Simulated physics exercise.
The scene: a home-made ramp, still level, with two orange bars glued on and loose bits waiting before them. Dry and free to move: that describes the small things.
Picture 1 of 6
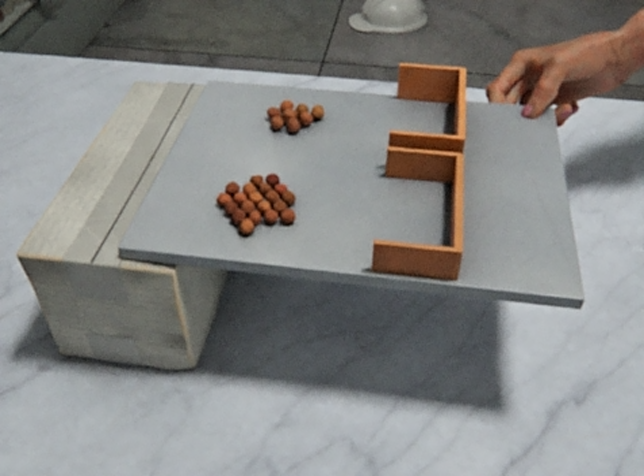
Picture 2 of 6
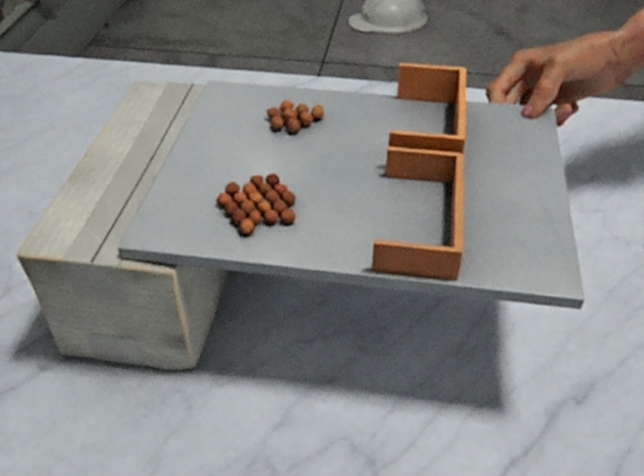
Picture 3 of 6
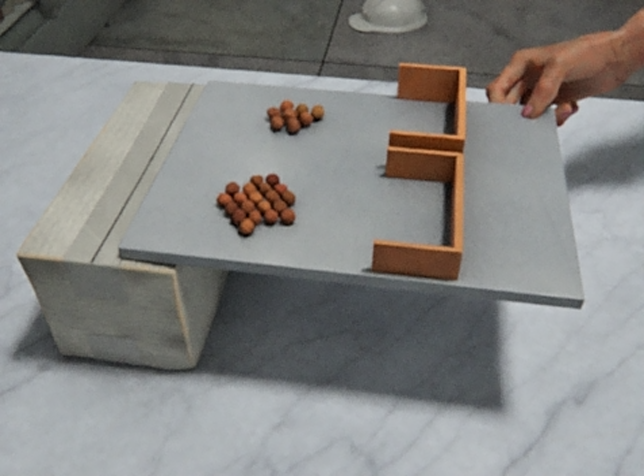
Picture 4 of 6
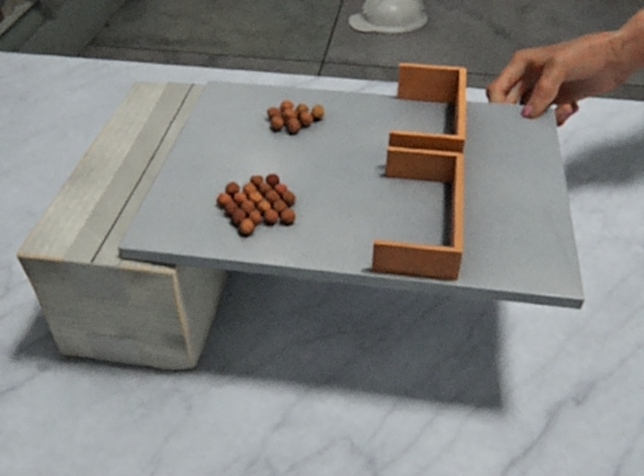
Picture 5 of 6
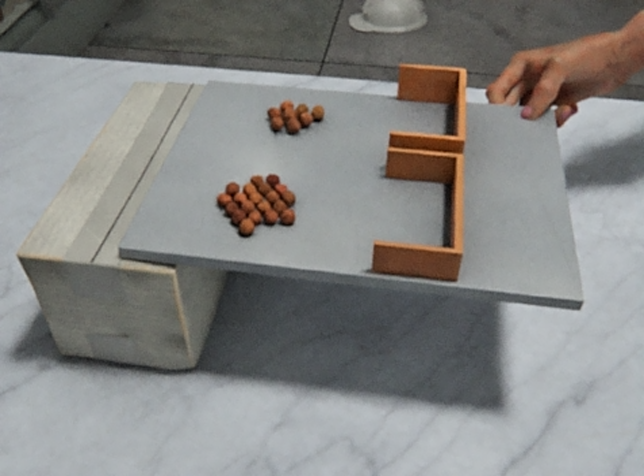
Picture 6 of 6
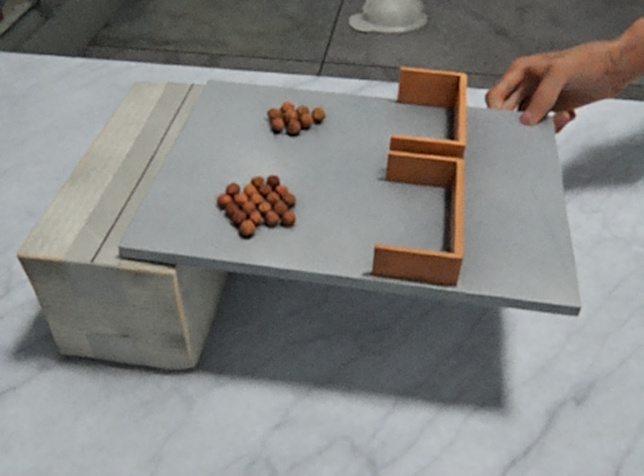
At first, a hand holds the right end of a level grey board resting on a pale box, with two clusters of small brown pieces and two orange barriers on top. For most of the clip nothing moves, then the hand lowers that end very slightly while both clusters stay still.
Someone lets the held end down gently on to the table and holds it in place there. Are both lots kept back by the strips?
Result: I expect the front batch to be kept back by its barrier; I expect the back batch to be kept back by its barrier.
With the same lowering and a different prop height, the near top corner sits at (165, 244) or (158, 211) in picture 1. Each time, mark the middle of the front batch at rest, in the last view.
Near (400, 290) in the first try and near (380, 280) in the second.
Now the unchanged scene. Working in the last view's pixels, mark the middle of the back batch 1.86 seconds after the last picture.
(425, 199), roughly.
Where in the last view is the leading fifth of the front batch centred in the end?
(419, 282), give or take.
Then, 0.71 s on from there, board sloping at 15°; front batch where it was; back batch on its way down.
Then, 1.33 s on from there, board sloping at 25°; front batch has reached its bar; back batch has reached its bar.
Then, 1.86 s on from there, board resting at 26°; front batch has reached its bar; back batch has reached its bar.
In the end, board resting at 26°; front batch gathered behind its bar; back batch gathered behind its bar.
